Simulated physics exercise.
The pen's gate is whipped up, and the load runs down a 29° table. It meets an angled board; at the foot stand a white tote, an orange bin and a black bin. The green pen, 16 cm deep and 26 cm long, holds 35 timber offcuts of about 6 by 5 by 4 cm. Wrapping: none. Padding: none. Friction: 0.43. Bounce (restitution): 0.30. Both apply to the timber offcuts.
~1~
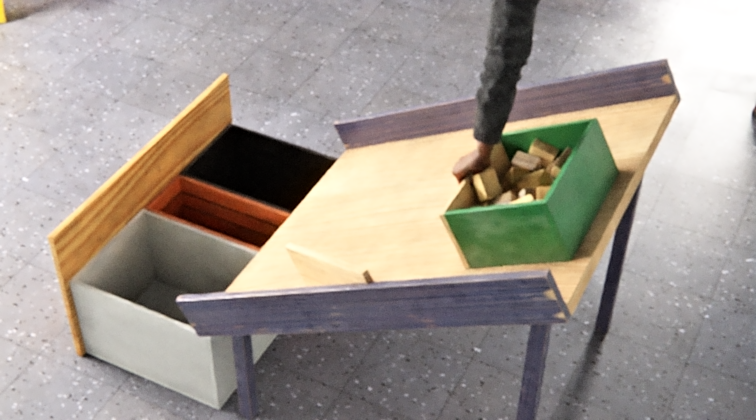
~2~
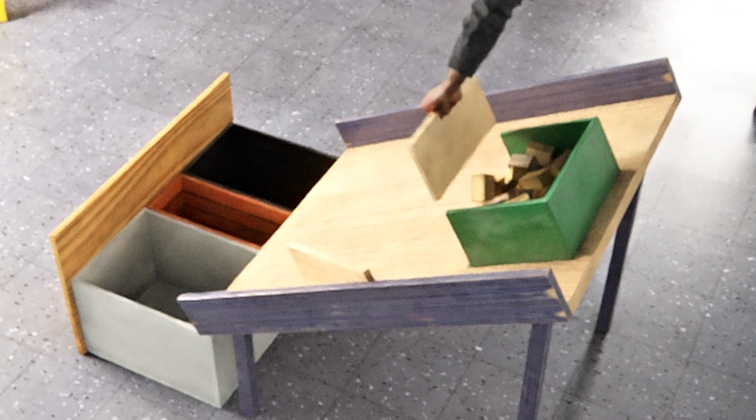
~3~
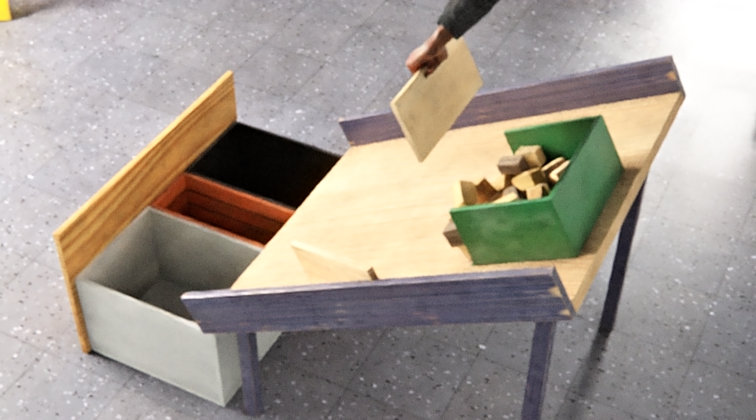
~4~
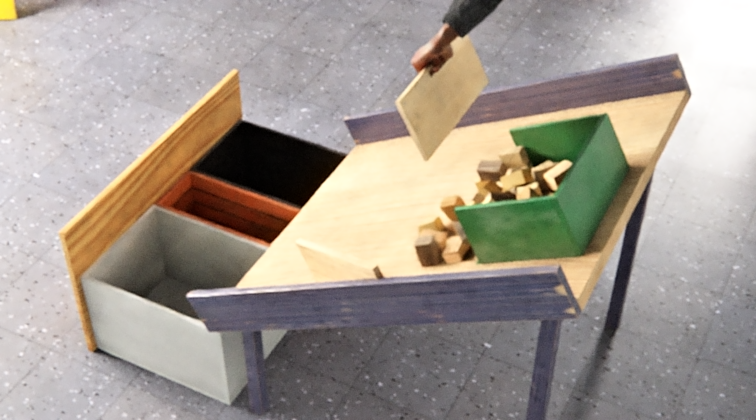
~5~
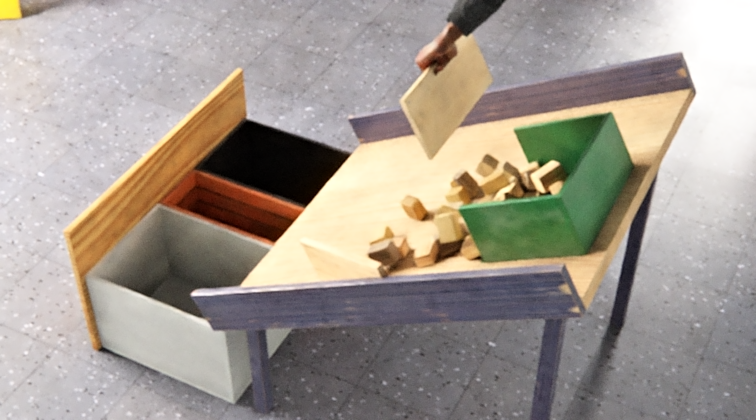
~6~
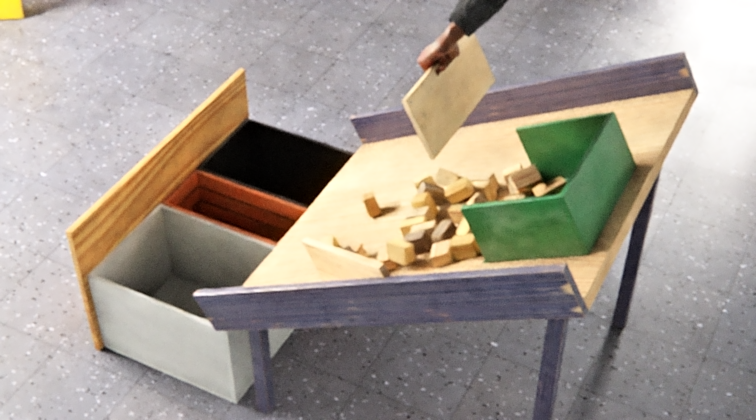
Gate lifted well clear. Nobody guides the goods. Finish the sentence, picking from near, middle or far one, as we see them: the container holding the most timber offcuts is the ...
The container holding the most is the one closest to us.
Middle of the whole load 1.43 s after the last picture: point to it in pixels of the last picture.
(196, 289).
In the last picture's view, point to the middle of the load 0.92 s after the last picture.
Around (211, 282).
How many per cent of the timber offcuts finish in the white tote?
About 55 per cent.
Then, 0.23 s after the last picture, 1 still in the green pen, 1 in the white tote, 32 on the slope and 1 in the air.
Then, 0.51 s after the last picture, 4 in the white tote, 4 in the orange bin, 22 on the slope and 5 in the air.
Then, 0.92 s after the last picture, 14 in the white tote, 10 in the orange bin, 1 in the black bin, 5 on the slope and 5 in the air.
Outcome (1.43 s after the last picture), 20 in the white tote, 14 in the orange bin and 1 in the black bin.
